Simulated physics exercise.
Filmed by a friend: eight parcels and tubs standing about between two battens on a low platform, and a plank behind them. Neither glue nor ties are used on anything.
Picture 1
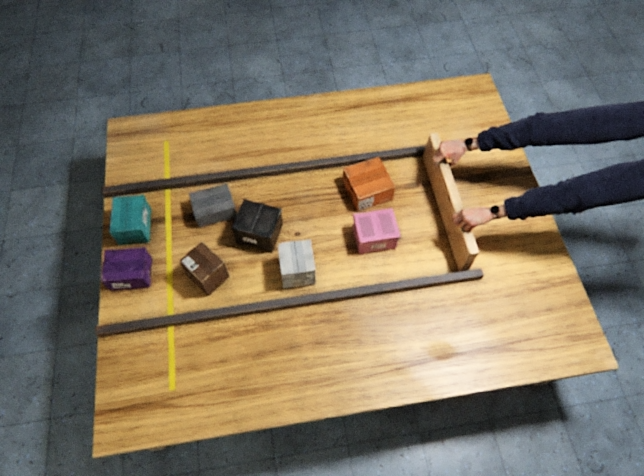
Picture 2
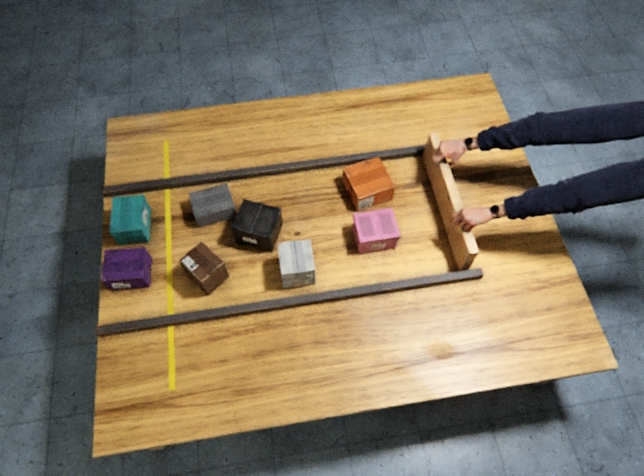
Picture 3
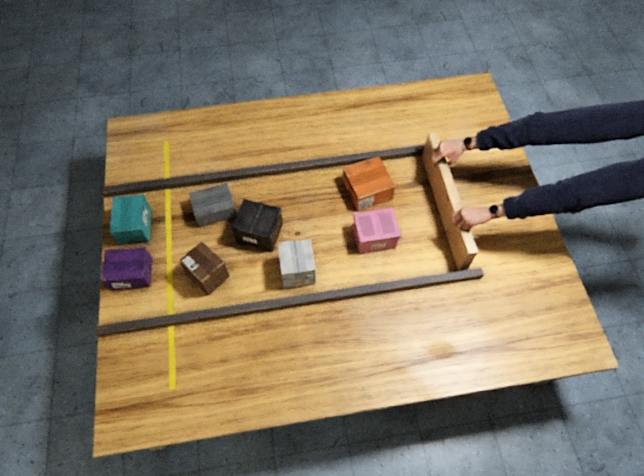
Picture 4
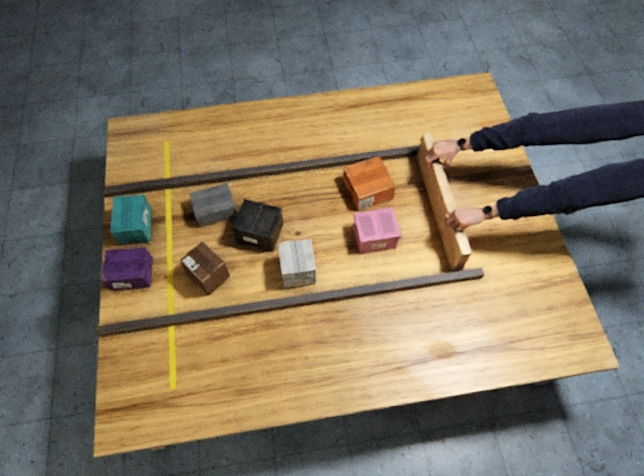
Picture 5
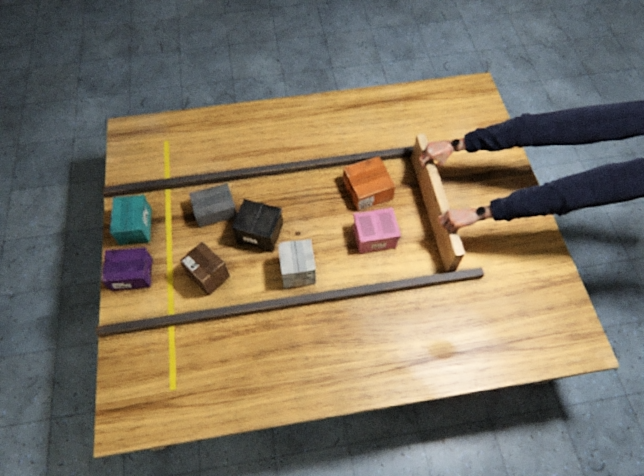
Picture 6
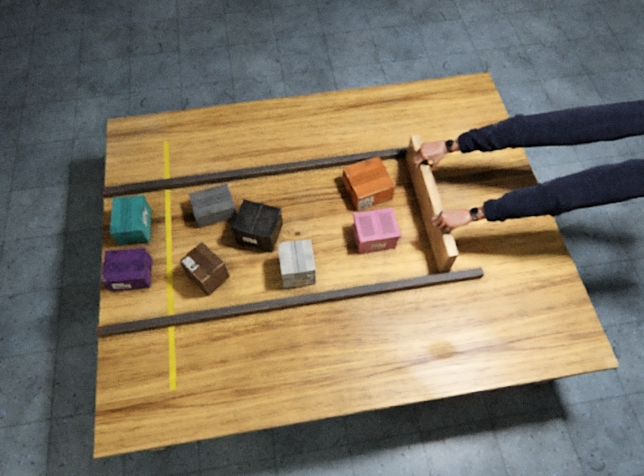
The clip opens on several colored boxes scattered between two dark strips on a wooden surface, some beyond a yellow line at left, with two hands holding a plank at right. The hands keep still at first, then slide the plank slightly left toward the orange and pink boxes, while every box stays put.
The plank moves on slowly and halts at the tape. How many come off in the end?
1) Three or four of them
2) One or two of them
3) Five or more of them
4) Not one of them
Option 2: One or two of them.
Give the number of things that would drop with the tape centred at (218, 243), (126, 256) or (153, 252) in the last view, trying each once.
Taken one after another, the numbers are 0, 5 and 5.
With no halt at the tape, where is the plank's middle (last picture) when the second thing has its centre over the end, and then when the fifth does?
(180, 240) and (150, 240).
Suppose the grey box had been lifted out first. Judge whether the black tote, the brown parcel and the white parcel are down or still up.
Black tote stays put, brown parcel stays put, white parcel stays put.
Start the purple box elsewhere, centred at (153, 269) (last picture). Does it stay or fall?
In that case it leaves the top.
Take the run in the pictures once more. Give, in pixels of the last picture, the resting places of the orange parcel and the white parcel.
The orange parcel settles near (145, 211); as for the white parcel, near (149, 298).
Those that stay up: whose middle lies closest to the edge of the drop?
That would be the grey box.
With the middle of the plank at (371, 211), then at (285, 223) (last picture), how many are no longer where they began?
The count is 2 at the first point and 5 at the second.
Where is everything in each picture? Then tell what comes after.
The first picture shows purple box (128, 269); turquoise parcel (131, 220); brown parcel (205, 269); plank (448, 201); tape (169, 250).
The second picture shows turquoise parcel (131, 220); white parcel (297, 264).
The third picture shows brown parcel (205, 268); grey box (214, 205).
The fourth picture shows purple box (128, 269); plank (441, 201).
The fifth picture shows turquoise parcel (132, 220); orange parcel (369, 183).
The sixth picture shows purple box (128, 270); turquoise parcel (131, 221); brown parcel (205, 269); plank (429, 202); tape (169, 250).
Early on, none off yet; purple box at rest near (128, 270); turquoise parcel at rest near (131, 221); brown parcel at rest near (205, 269).
A while later, none off yet; purple box travelled a little near (123, 270); turquoise parcel travelled a little near (115, 224); brown parcel travelled about its own width near (161, 282).
Finally, the number that fall off is one or two; lost, turquoise parcel and purple box.
